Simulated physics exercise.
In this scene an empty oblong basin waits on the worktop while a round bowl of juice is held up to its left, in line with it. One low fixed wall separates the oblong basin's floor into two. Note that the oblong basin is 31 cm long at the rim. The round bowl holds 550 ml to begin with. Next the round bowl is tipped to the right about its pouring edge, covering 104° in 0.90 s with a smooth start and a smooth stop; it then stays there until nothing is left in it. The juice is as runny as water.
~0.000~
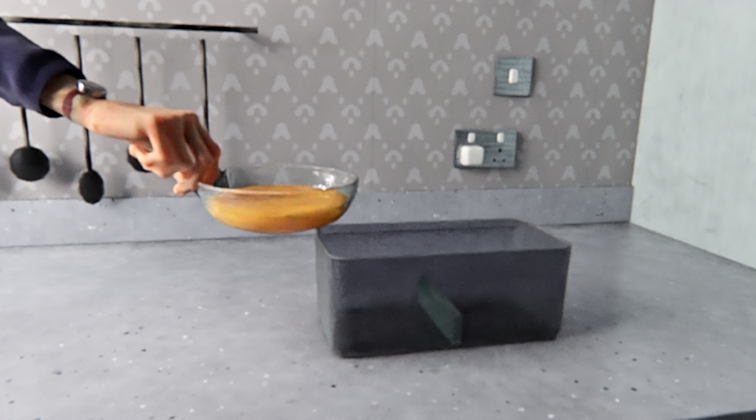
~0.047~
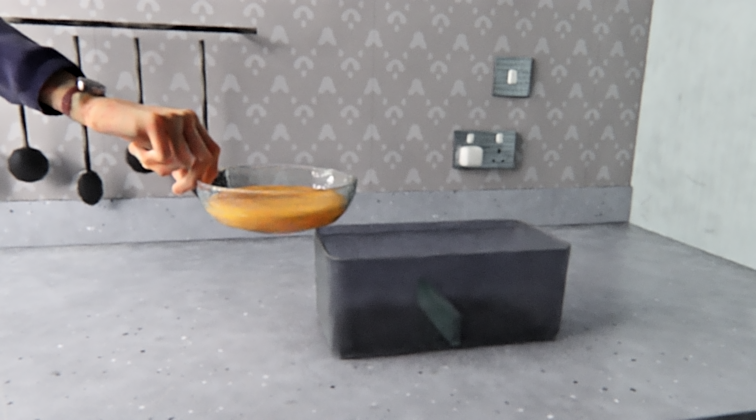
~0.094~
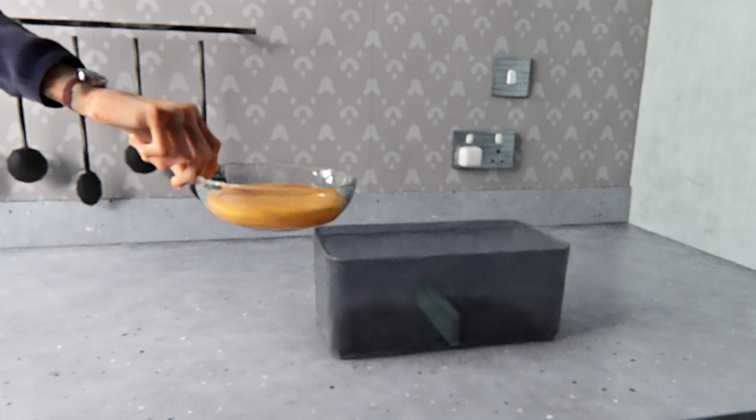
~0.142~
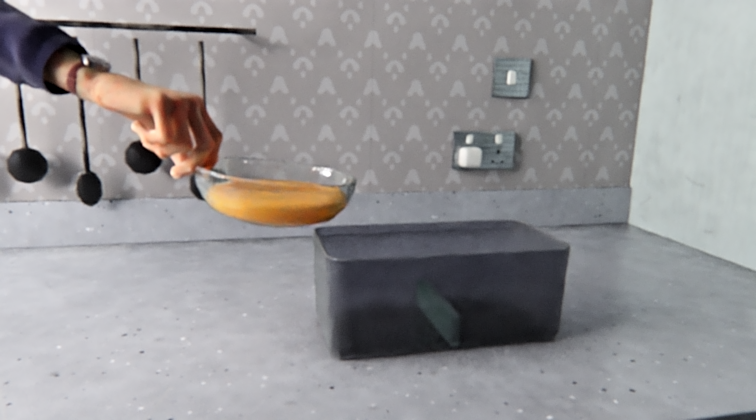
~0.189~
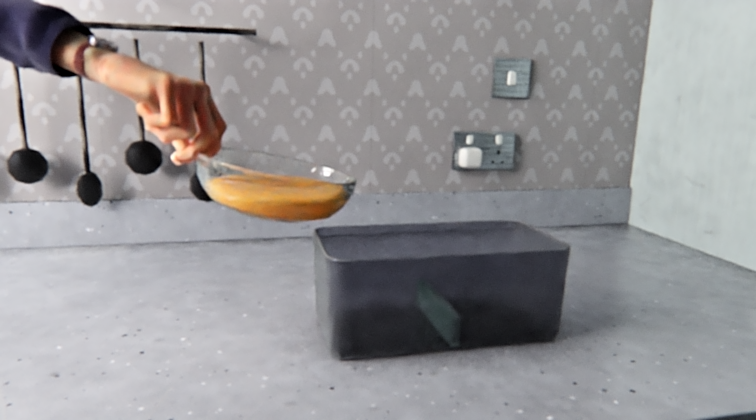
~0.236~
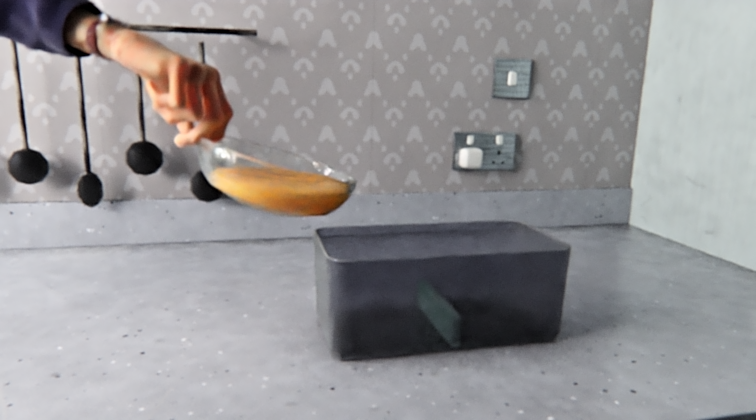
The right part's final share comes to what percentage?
It comes to roughly 24 %.
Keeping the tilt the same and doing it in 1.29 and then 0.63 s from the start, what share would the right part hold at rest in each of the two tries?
The first try gives 5 percent and the second 45 percent.
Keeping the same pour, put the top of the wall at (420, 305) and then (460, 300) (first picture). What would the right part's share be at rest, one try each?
65 per cent first, 15 per cent second.
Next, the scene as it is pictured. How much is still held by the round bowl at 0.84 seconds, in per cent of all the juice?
Close to 0 percent of the total.
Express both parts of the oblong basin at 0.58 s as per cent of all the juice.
I'd say some 18 in a hundred on the left and 0 on the right.
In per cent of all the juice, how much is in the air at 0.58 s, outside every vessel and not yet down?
Close to 56 per cent, I'd say.
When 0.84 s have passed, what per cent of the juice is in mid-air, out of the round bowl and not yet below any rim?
Estimate: Around 5 per cent.
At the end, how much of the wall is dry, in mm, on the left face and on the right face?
Noted: Left near 20 mm, right near 34 mm.
After 0.58 s the tilt is 76° and 25 per cent is still to pour, 18 is left of the wall and 0 right of it.
After 0.84 s the tilt is 103° and 0 per cent is still to pour, 72 is left of the wall and 23 right of it.
After 1.11 s the tilt is 104° and 0 per cent is still to pour, 76 is left of the wall and 23 right of it.
After 1.40 s the tilt is 104° and 0 per cent is still to pour, 75 is left of the wall and 24 right of it.
In the end 75 per cent lies left of the wall, 24 right of it and 1 outside.
